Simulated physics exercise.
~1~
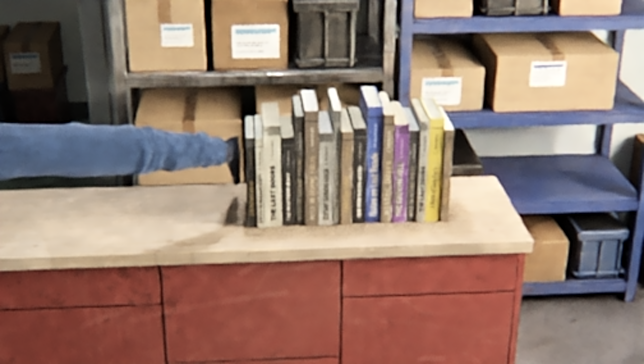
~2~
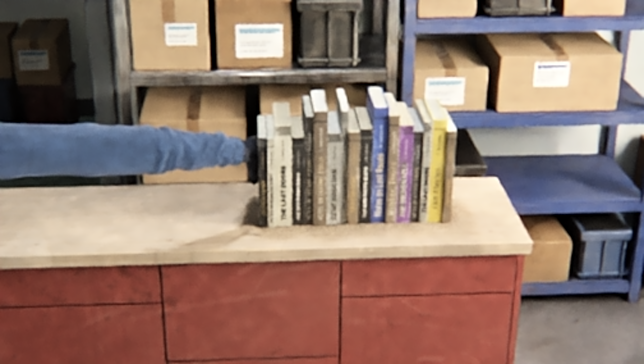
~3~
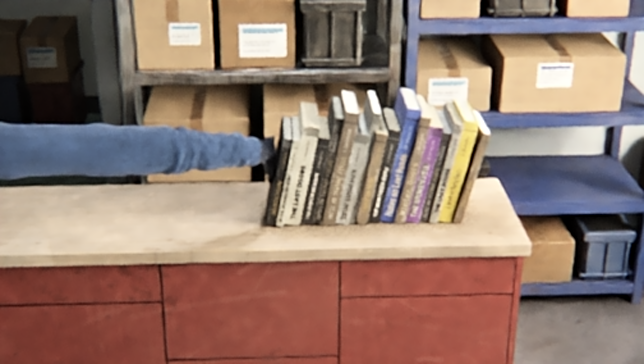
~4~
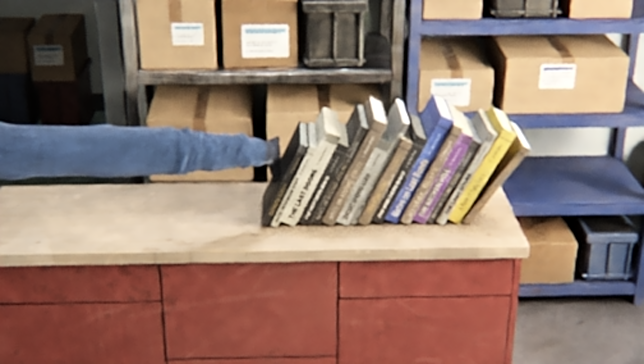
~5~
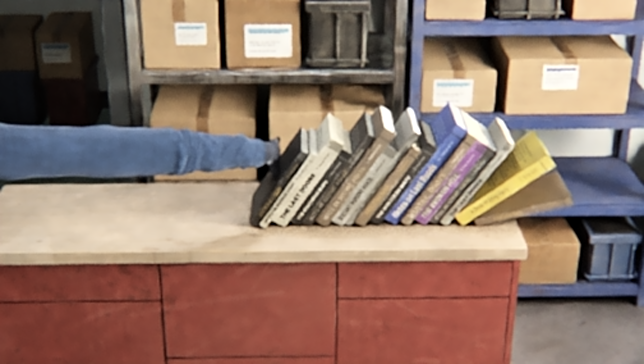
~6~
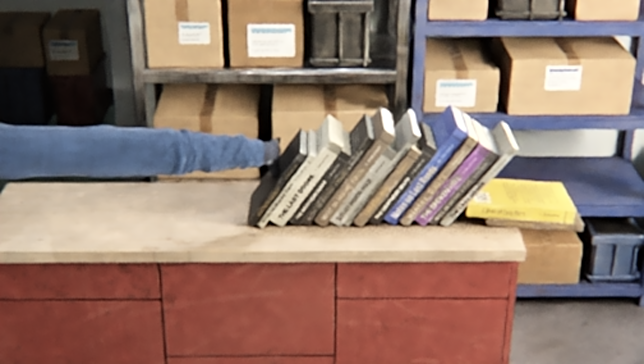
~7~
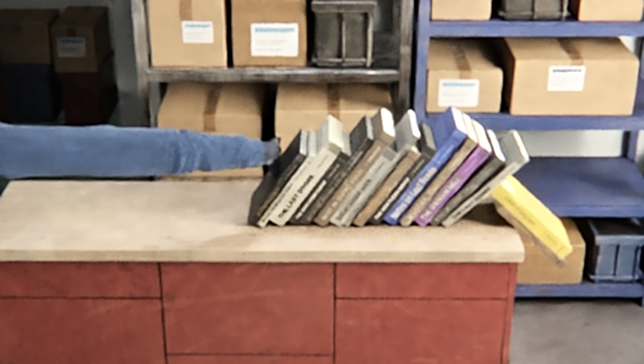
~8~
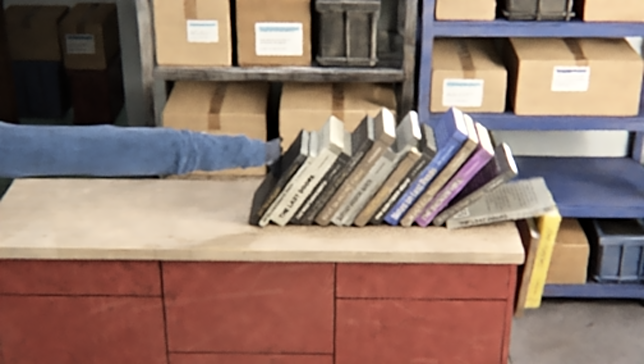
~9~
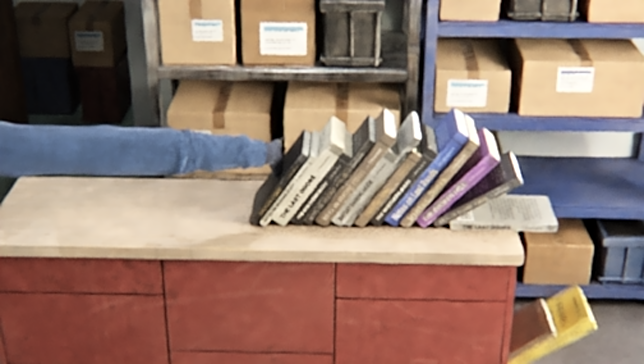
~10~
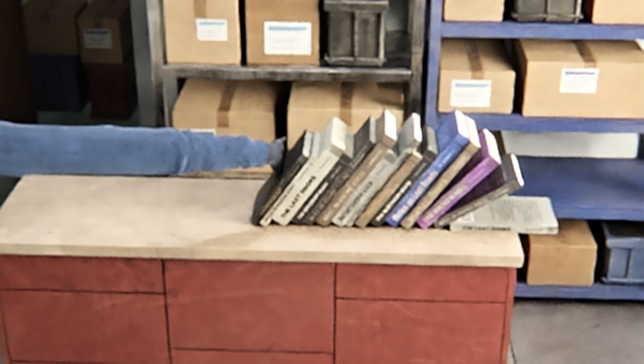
In a storeroom lined with shelves of cardboard boxes, a row of books stands upright on a pale worktop above red drawers. A blue-sleeved arm reaches in from the left and pushes against the end of the row, so the books shift and lean to the right. The yellow book and the one beyond it tip flat, slide over the right edge and drop toward the floor. Meanwhile a grey book beside them topples onto its side, jutting past the edge. The arm stays still as the remaining books, including the blue and purple ones, rest at a slant on the worktop.
